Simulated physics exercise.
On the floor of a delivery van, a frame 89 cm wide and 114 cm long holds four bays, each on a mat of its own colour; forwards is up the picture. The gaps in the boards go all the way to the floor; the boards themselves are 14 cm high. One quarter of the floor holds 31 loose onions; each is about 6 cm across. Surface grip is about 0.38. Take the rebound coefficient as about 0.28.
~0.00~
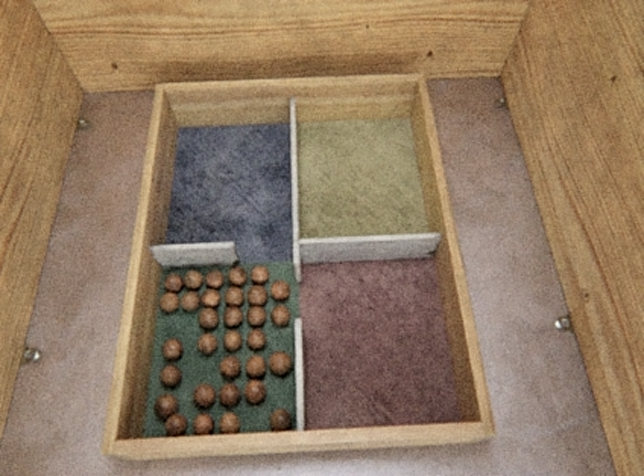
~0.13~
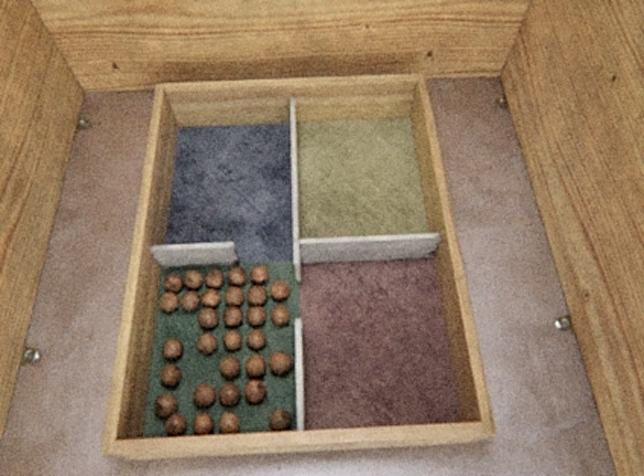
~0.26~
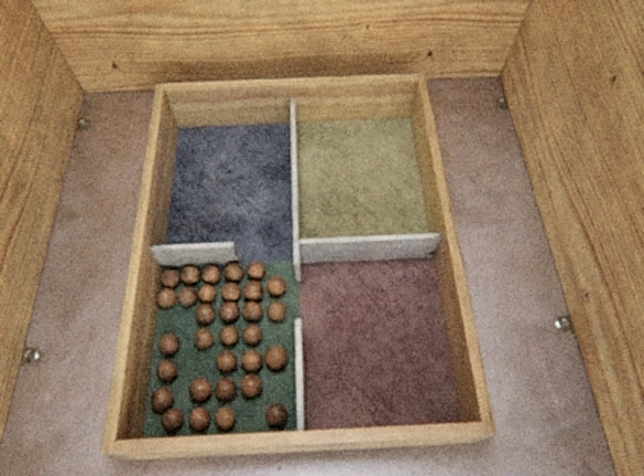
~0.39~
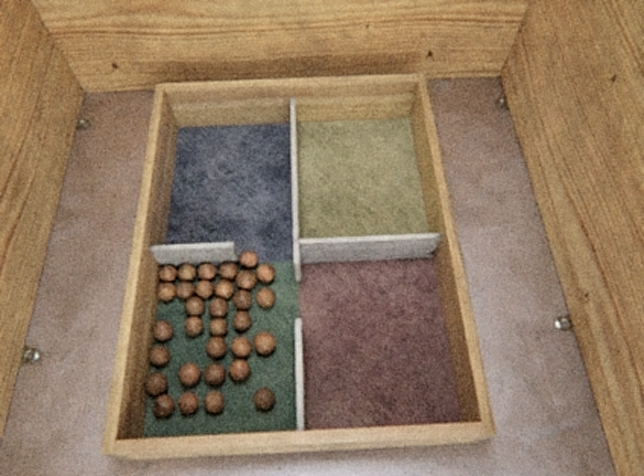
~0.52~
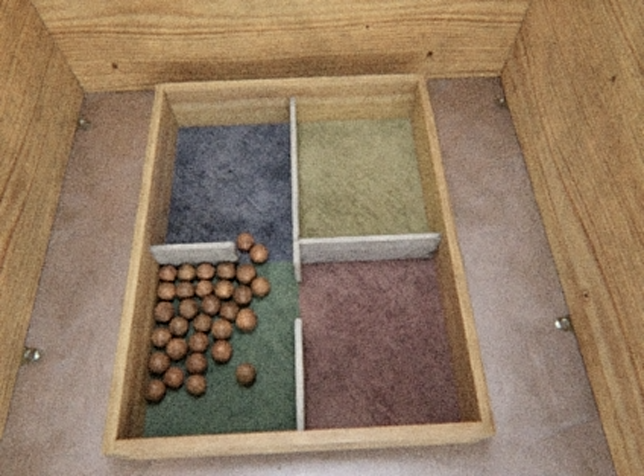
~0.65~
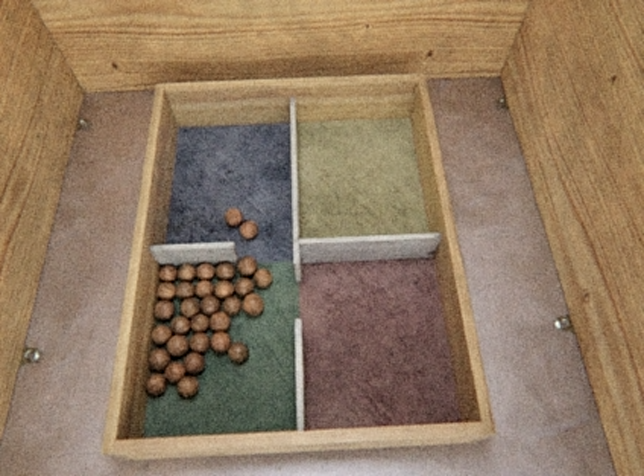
Small brown balls resting in the green section of a divided wooden tray shift slowly, then roll forward and left, bunching against the dividing board and side wall, while two pass through the gap into the blue section.
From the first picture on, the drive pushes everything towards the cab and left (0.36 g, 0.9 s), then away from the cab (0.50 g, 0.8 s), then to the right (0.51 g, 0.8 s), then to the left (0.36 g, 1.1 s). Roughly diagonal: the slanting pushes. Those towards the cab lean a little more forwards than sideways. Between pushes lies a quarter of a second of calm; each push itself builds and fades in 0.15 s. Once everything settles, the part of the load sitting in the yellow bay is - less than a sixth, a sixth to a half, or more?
It is under a sixth.
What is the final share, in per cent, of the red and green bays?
The red bay holds 10 per cent and the green bay 80 per cent.
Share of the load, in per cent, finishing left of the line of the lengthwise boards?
Some 90 %.
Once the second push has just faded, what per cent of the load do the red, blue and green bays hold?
At that point the shares are red 0, blue 10 and green 90 per cent.
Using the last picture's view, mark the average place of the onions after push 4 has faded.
On average, close to pixel (200, 344).
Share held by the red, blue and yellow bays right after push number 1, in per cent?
The split is red 0, blue 10, yellow 0 percent.
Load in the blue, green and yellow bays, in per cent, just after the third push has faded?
The load sits as blue 10 per cent, green 70 per cent and yellow 0 per cent.
After push 1 (1.14 s), 4 in the blue bay and 27 in the green bay.
After push 2 (2.19 s), 3 in the blue bay and 28 in the green bay.
After push 3 (3.24 s), 7 in the red bay, 2 in the blue bay and 22 in the green bay.
After push 4 (4.59 s), 3 in the red bay, 2 in the blue bay and 26 in the green bay.
Final count (at 4.96 s), 3 in the red bay, 2 in the blue bay and 26 in the green bay. Asked share, 0 of 31, 0 per cent.
